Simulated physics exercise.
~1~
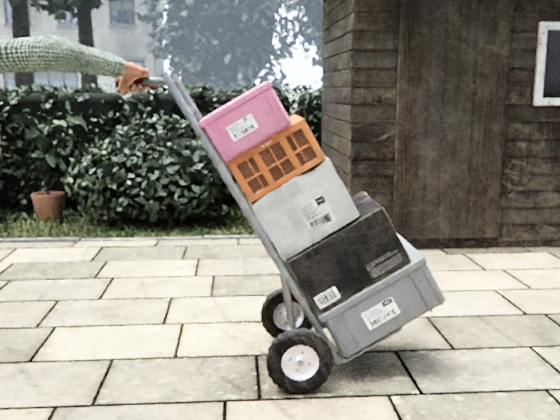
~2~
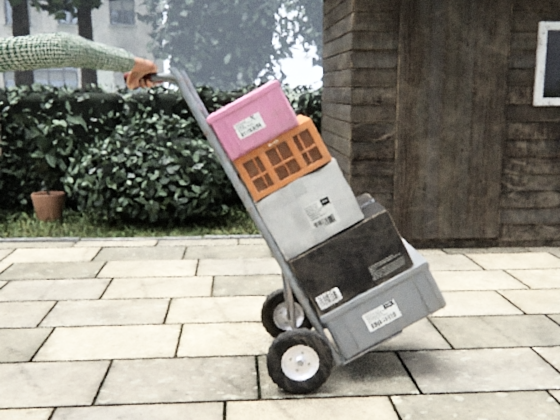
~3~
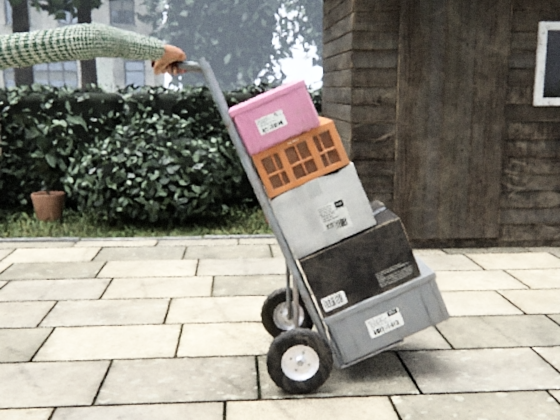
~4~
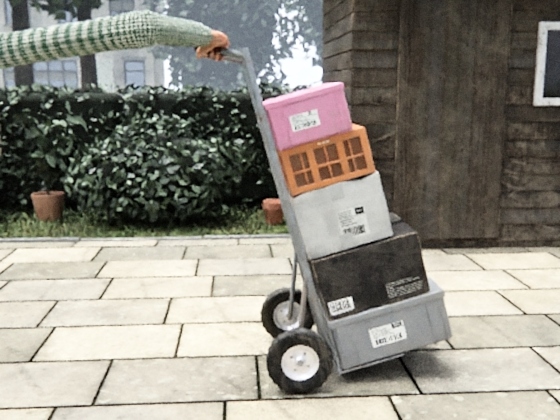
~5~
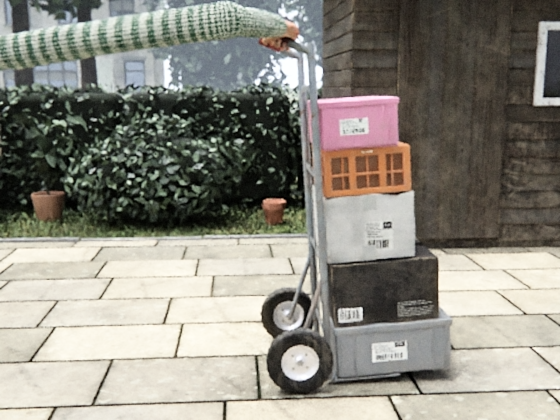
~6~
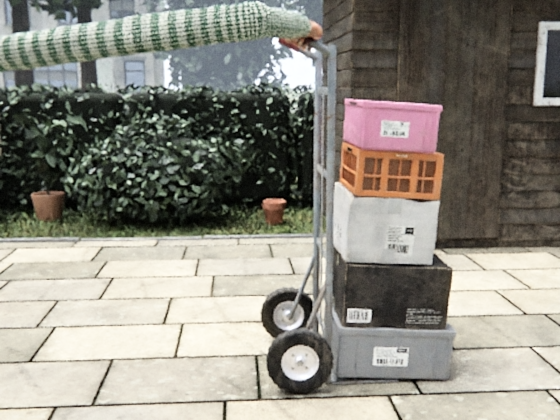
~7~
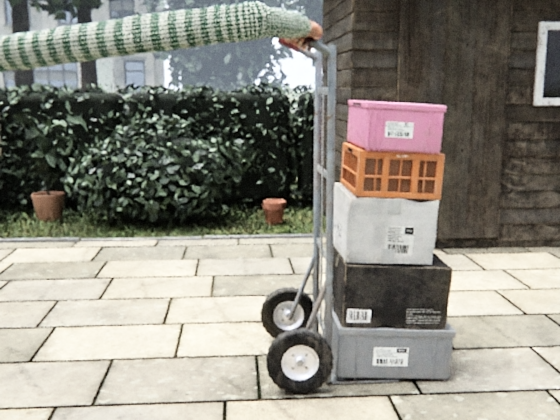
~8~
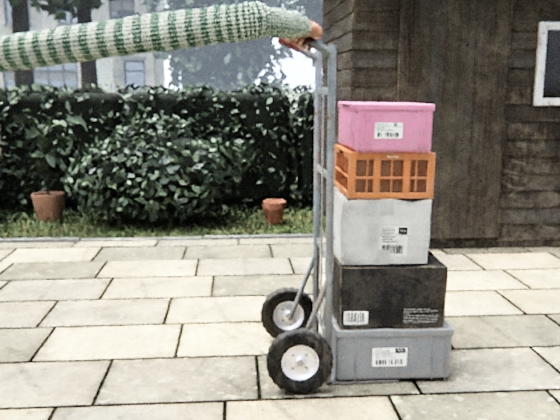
Hand truck stacked with five boxes swinging upright under a knit-sleeved arm, the stack tipping slightly right, then settling back intact.
